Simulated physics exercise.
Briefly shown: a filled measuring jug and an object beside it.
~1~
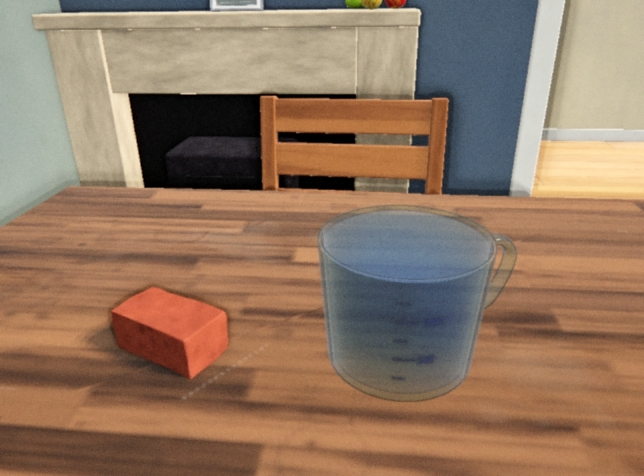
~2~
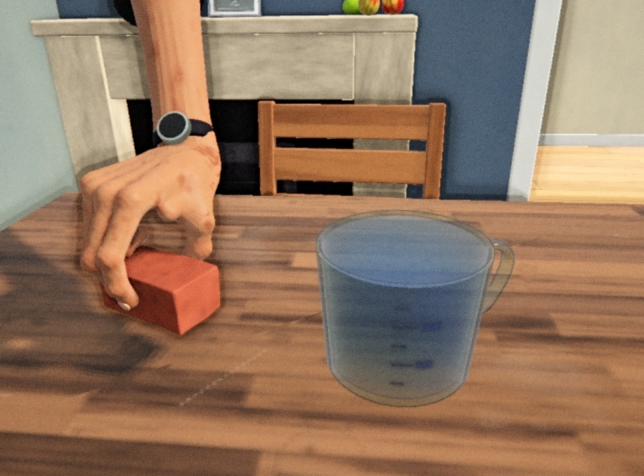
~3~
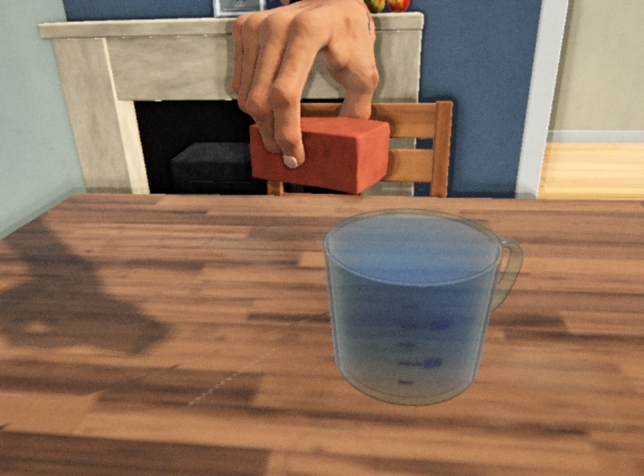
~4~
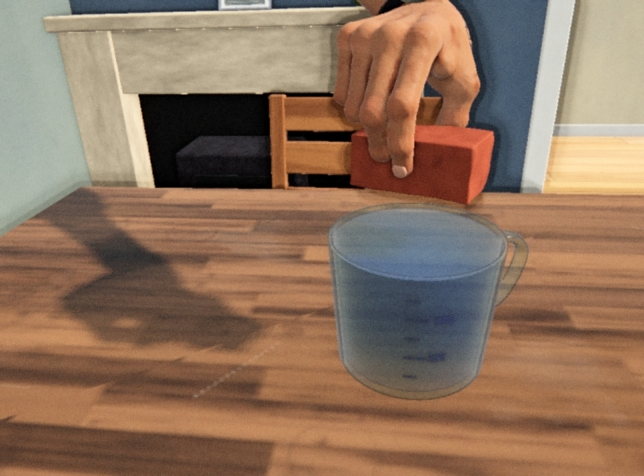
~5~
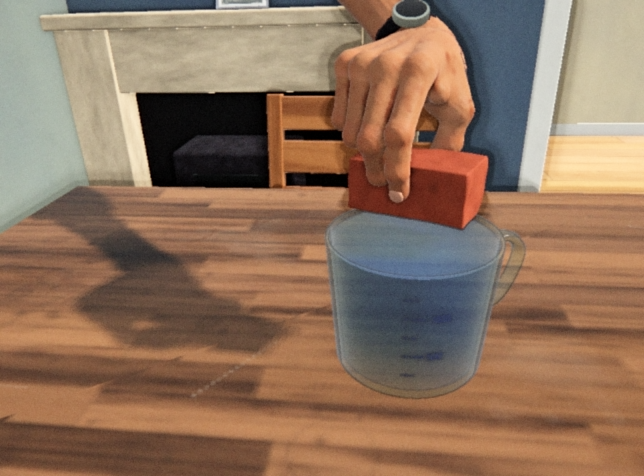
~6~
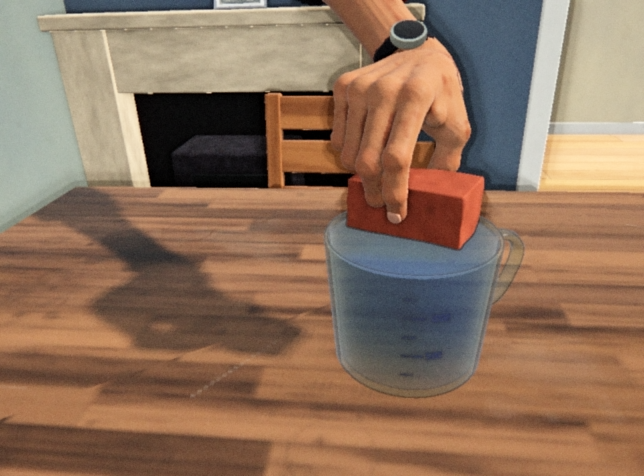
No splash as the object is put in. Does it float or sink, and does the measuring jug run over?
Well, it heads down, and as for the measuring jug, it spills.
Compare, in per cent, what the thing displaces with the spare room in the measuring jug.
I'd put it at 310 in a hundred.
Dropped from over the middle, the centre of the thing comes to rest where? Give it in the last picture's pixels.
Its centre settles around (407, 323).
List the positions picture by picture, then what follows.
The piece of brick lies on the top at (170, 330); measuring jug (402, 294) nearly full, in the first frame.
A hand picks up the piece of brick at (159, 287); measuring jug nearly full, surface at (403, 246), in the second frame.
The piece of brick is carried over at (318, 150); measuring jug (408, 298) nearly full, in the third frame.
The piece of brick is above the measuring jug at (420, 159); measuring jug nearly full, surface at (415, 239), in the fourth frame.
The piece of brick comes down at (416, 183); measuring jug (410, 291) nearly full, in the fifth frame.
The piece of brick is just over the surface at (413, 202); measuring jug nearly full, surface at (412, 238), in the sixth frame.
Shortly, the piece of brick enters the dyed water; the measuring jug is full to the brim; the top is wet.
Then, the piece of brick goes on down; the measuring jug is full to the brim; the top is wet.
At the finish, the piece of brick is at the bottom; the measuring jug is full to the brim; the top is wet.
